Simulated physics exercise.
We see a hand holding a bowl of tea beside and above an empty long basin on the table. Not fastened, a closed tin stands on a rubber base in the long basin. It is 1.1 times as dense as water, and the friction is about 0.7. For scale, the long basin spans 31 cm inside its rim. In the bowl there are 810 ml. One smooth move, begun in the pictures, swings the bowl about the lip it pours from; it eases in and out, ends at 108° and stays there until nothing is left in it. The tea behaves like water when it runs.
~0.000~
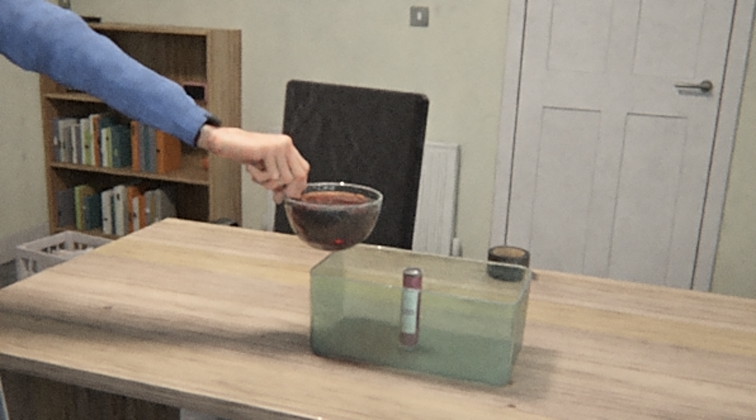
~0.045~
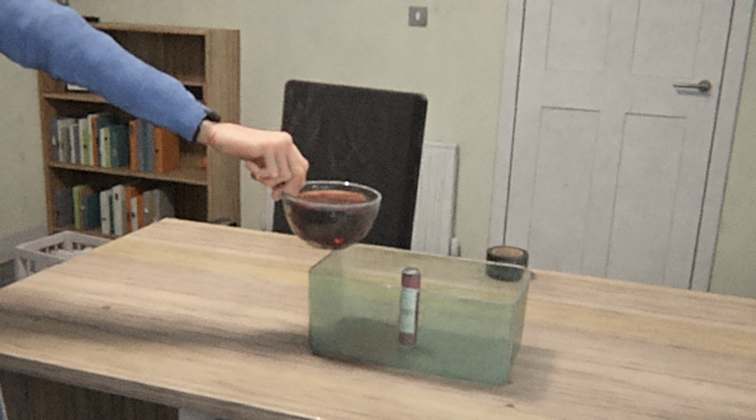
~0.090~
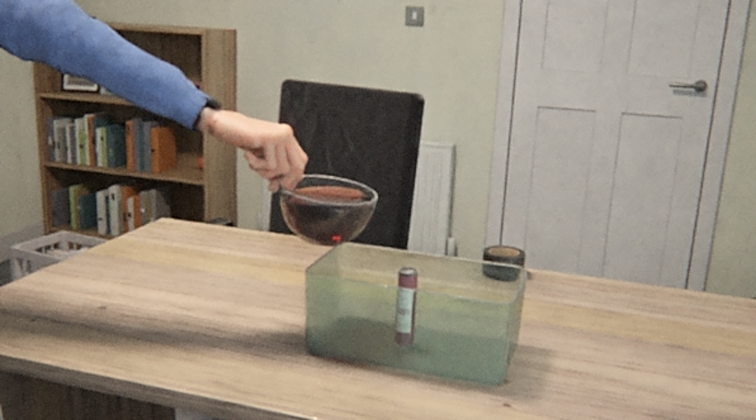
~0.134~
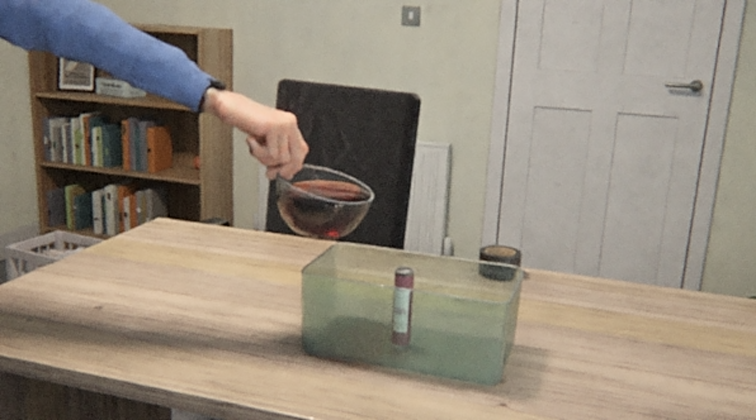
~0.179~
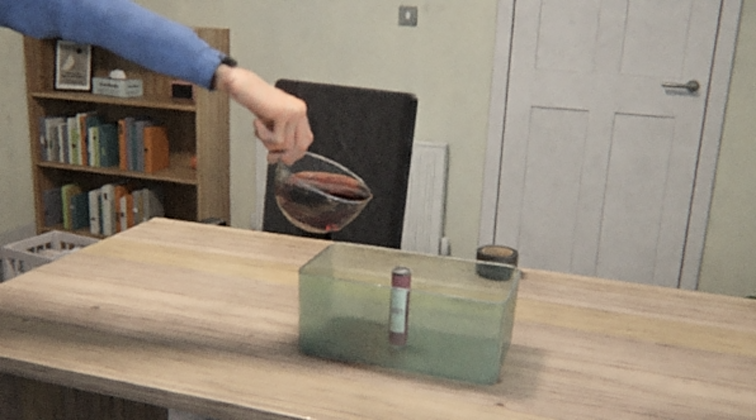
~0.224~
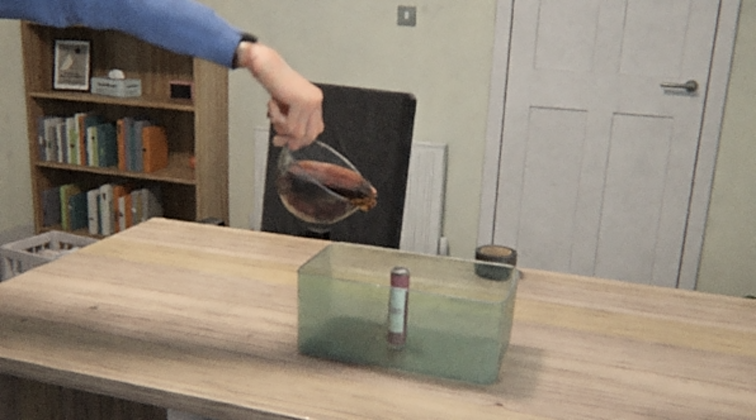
In this clip, a hand holds a glass bowl of dark reddish-brown tea above a clear long basin with a closed tin standing inside, then steadily tilts the bowl rightward until a little tea passes over its lip.
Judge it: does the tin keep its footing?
Yes, it keeps its footing.
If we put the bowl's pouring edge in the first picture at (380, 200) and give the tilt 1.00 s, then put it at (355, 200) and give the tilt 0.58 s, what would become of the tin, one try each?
Run one: It does not tip. Run two: It does not tip.
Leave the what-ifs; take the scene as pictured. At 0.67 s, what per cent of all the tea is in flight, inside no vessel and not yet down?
Around 6 percent of the liquid.
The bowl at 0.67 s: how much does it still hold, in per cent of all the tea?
Some 0 per cent.
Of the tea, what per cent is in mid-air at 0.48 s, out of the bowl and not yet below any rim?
Around 56 percent.
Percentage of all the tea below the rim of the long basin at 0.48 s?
18 %, more or less.
After 0.48 s the tilt is 100° and 27 per cent is still to pour; the tin stands where it began.
After 0.67 s the tilt is 108° and 0 per cent is still to pour; the tin stands where it began.
After 0.87 s the tilt is 108° and 0 per cent is still to pour; the tin stands where it began.
After 1.08 s the tilt is 108° and 0 per cent is still to pour; the tin stands where it began.
In the end the tin stands where it began.
